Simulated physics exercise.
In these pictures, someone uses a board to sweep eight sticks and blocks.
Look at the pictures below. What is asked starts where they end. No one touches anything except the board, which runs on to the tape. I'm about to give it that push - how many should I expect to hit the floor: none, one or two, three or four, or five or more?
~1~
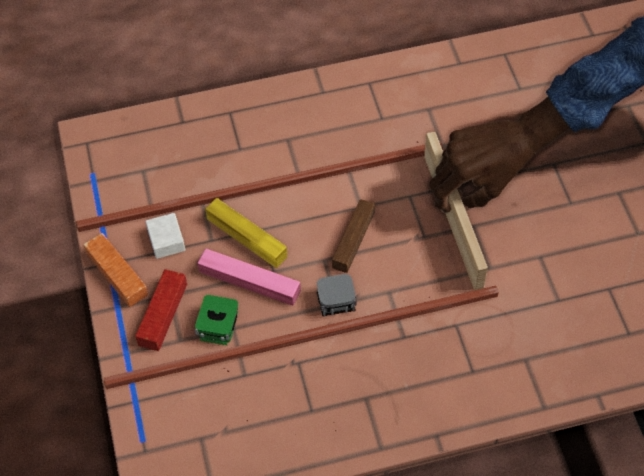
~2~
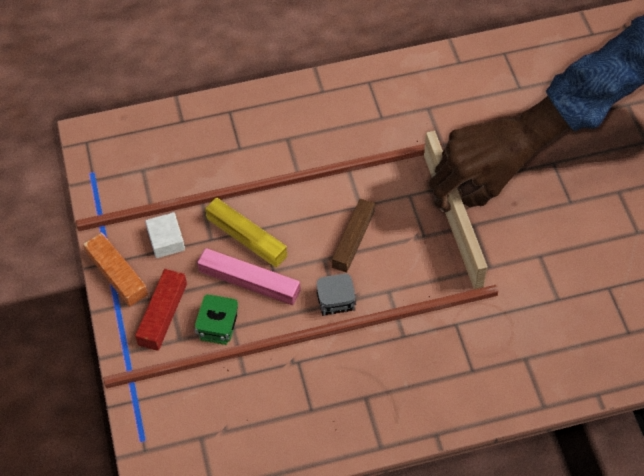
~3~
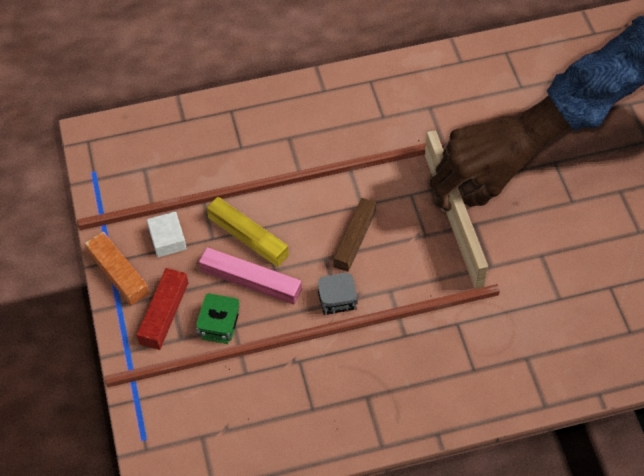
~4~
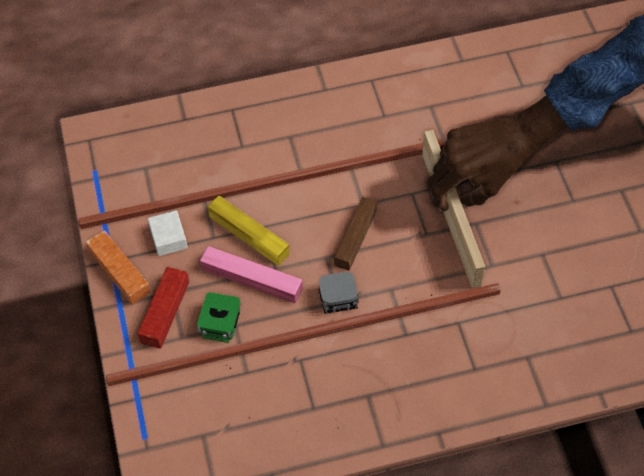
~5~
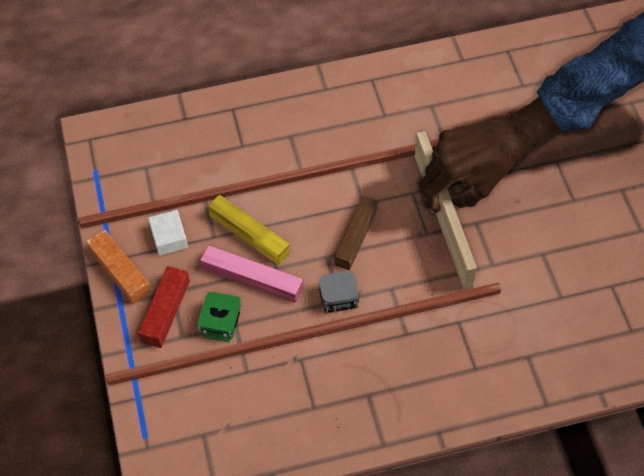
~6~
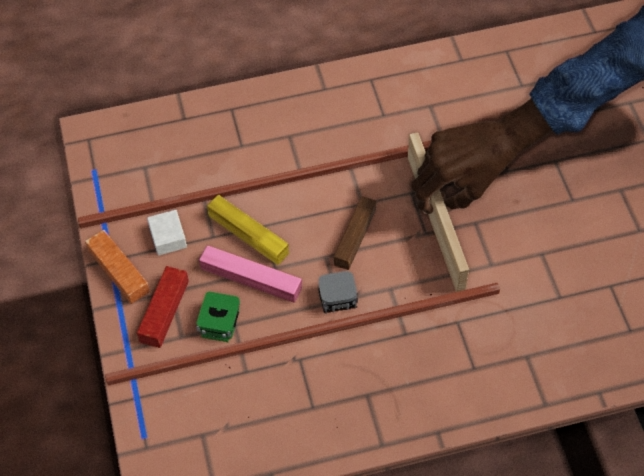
Expect five or more.
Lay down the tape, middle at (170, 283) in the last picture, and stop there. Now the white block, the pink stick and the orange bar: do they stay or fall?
OK, so the white block stays where it is, the pink stick stays where it is, and the orange bar? It comes off.
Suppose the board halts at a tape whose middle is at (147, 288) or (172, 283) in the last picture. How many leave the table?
In order, 2 then 1.
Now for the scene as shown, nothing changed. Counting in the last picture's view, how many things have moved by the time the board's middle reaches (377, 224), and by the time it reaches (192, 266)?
The first count is 1, and then it's 8.
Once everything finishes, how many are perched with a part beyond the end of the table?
So the number is 2.
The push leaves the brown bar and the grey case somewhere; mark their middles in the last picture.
I'd put one at around (108, 289) and the other at around (111, 357).
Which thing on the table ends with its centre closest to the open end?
The yellow stick.
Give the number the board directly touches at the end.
That comes to 2.
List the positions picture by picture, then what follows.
In the first picture, orange bar (116, 270); red bar (162, 310); white block (165, 236); board (454, 210); tape (116, 299).
In the second picture, red bar (162, 309); grey case (336, 295).
In the third picture, white block (167, 235); pink stick (250, 276).
In the fourth picture, orange bar (118, 267); yellow stick (248, 230).
In the fifth picture, red bar (164, 307); green case (220, 317).
In the sixth picture, orange bar (117, 266); red bar (163, 307); white block (167, 233); board (437, 211); tape (117, 295).
Early on, none off yet; orange bar at rest near (117, 266); red bar at rest near (163, 307); white block at rest near (167, 233).
A while later, none off yet; orange bar at rest near (117, 266); red bar at rest near (163, 307); white block moving near (161, 229).
Further along, none off yet; orange bar leaning well over near (69, 280); red bar travelled about its own width near (96, 334); white block travelled well along near (107, 239).
Finally, the number that fall off is five or more; lost, pink stick, green case, white block, red bar and orange bar.
